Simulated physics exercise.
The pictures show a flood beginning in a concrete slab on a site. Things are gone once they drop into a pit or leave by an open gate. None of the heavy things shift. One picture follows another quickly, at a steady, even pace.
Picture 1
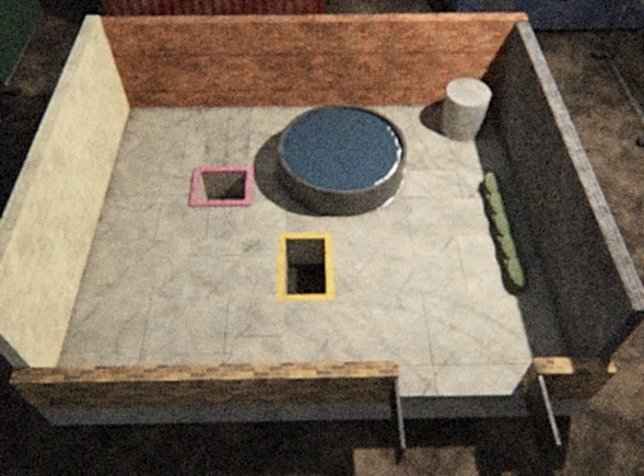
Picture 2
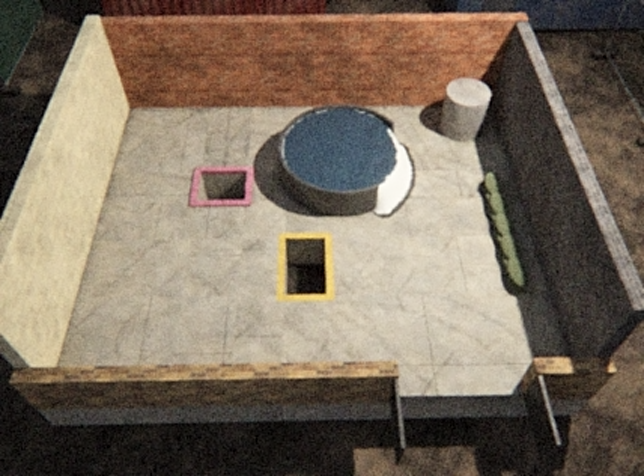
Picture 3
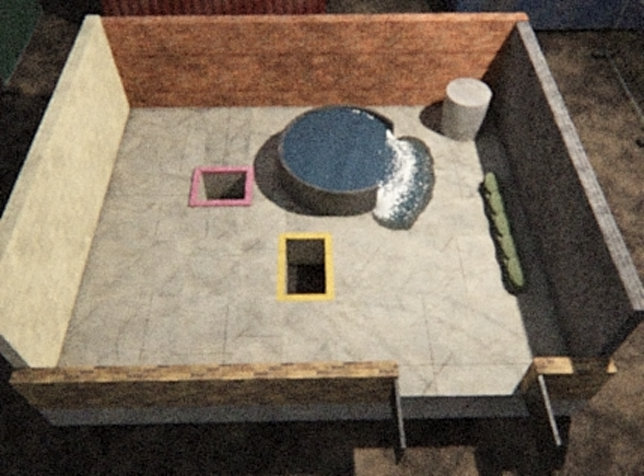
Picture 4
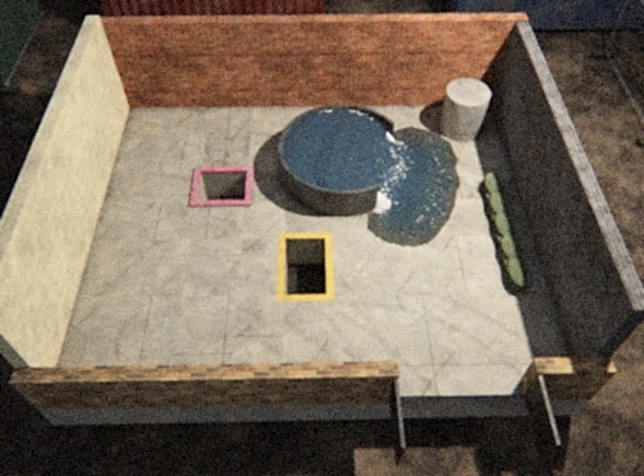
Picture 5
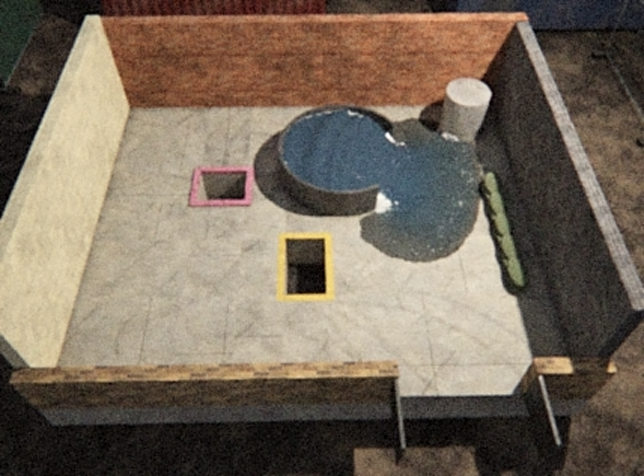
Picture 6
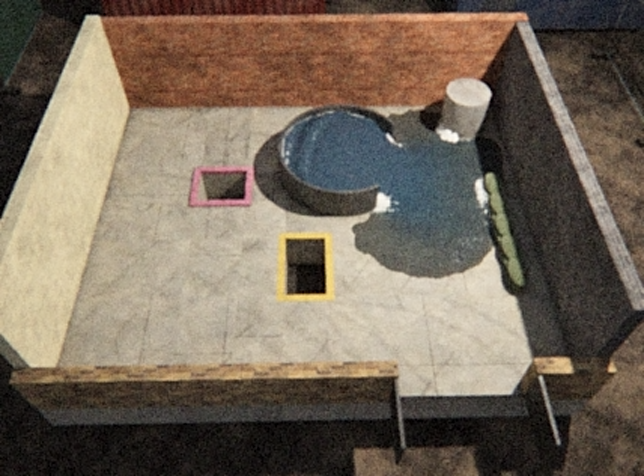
Walled concrete slab with a round pool bursting open on its right side, water spreading across the floor to the green hedge.
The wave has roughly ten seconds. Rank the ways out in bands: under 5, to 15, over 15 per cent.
The gate clears fifteen per cent. The yellow pit never reaches five per cent. The pink pit never reaches five per cent.
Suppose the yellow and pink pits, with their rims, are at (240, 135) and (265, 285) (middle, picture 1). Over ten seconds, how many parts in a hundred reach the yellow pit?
Result - yellow pit, 8 in a hundred.
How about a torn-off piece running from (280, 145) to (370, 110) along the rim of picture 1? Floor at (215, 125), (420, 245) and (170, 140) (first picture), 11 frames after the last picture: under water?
First spot submerged, second spot spared, third spot submerged.
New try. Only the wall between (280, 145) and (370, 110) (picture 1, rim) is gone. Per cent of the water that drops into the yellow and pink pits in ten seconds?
The yellow pit takes 4 per cent and the pink pit 4 per cent.
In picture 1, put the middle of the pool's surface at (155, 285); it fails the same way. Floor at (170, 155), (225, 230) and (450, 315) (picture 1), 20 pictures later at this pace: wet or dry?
Well, first one stays dry, second one stays dry, third one got wet.
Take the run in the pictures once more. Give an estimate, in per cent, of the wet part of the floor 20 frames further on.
Estimated share: About 35 %.
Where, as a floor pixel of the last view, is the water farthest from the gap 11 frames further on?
My pick would be pixel (571, 378).
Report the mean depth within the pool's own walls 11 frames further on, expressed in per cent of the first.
Estimate: Around 42 per cent.
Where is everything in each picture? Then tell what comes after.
The first frame shows still water in the round pool at (342, 148).
In the second frame, the front is at a hidden place, out from the gap at (401, 172).
In the third frame, water pours out at (400, 174) and has run to (418, 141).
In the fourth frame, water pours out at (400, 175) and has run to (433, 136).
In the fifth frame, the front is at (432, 256), out from the gap at (400, 175).
In the sixth frame, the front is at (491, 143), out from the gap at (400, 175).
A moment on, water covers 20 % of the floor; the gate 0 %, the yellow pit 0 %, the pink pit 0 %.
Next, water covers 25 % of the floor; the gate 0 %, the yellow pit 0 %, the pink pit 0 %.
Then, water covers 35 % of the floor; the gate 8 %, the yellow pit 0 %, the pink pit 0 %.
Later, water covers 55 % of the floor; the gate 22 %, the yellow pit 0 %, the pink pit 0 %.
In the end, water covers 80 % of the floor; the gate 32 %, the yellow pit 1 %, the pink pit 0 %.
